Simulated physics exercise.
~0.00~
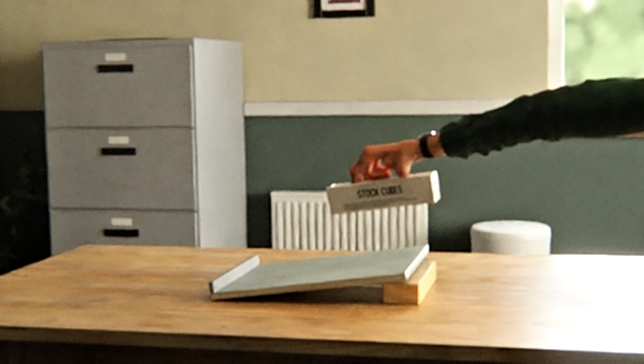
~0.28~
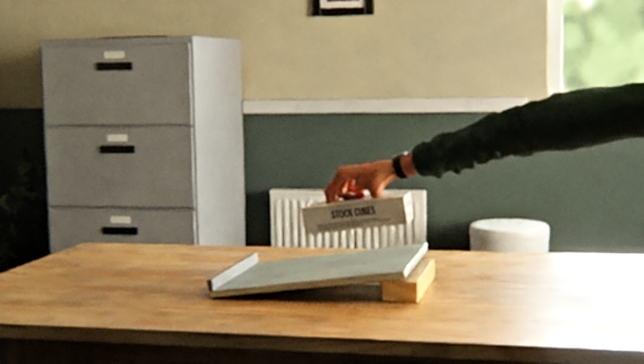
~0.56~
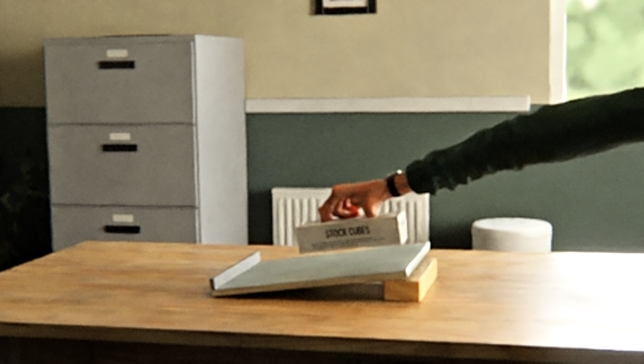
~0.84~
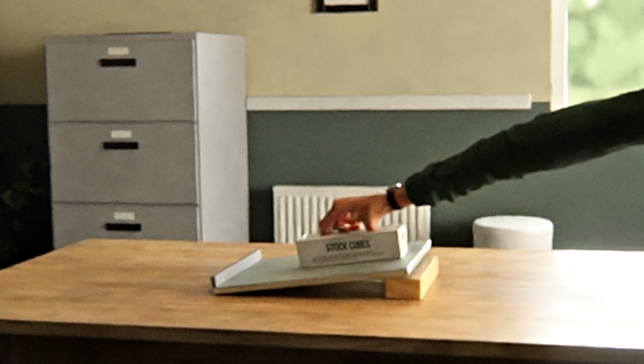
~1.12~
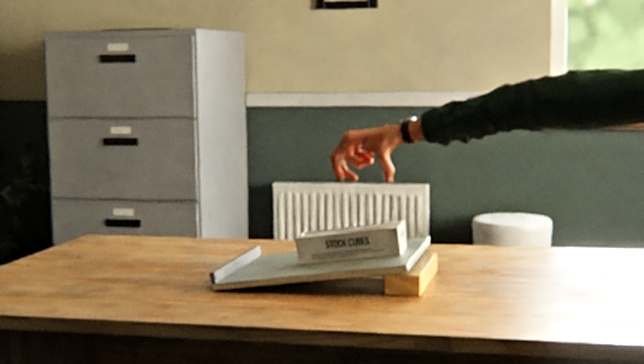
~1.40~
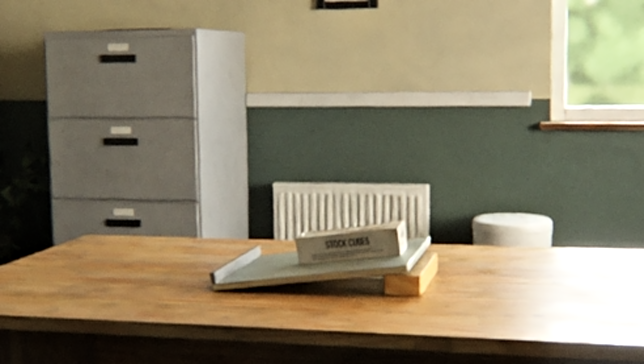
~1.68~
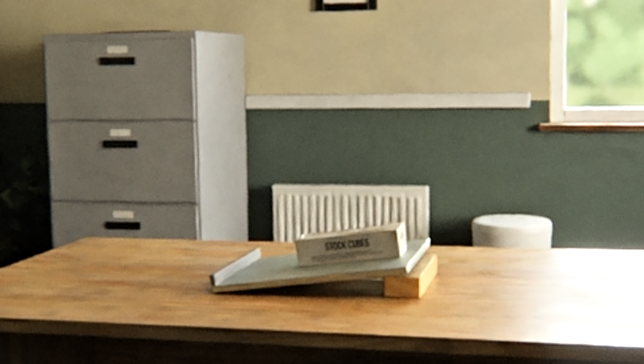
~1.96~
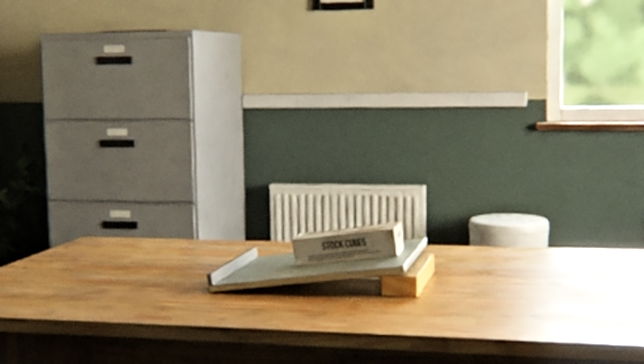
White carton of stock cubes being lowered by a hand onto a sloping board, then staying put after the hand withdraws.
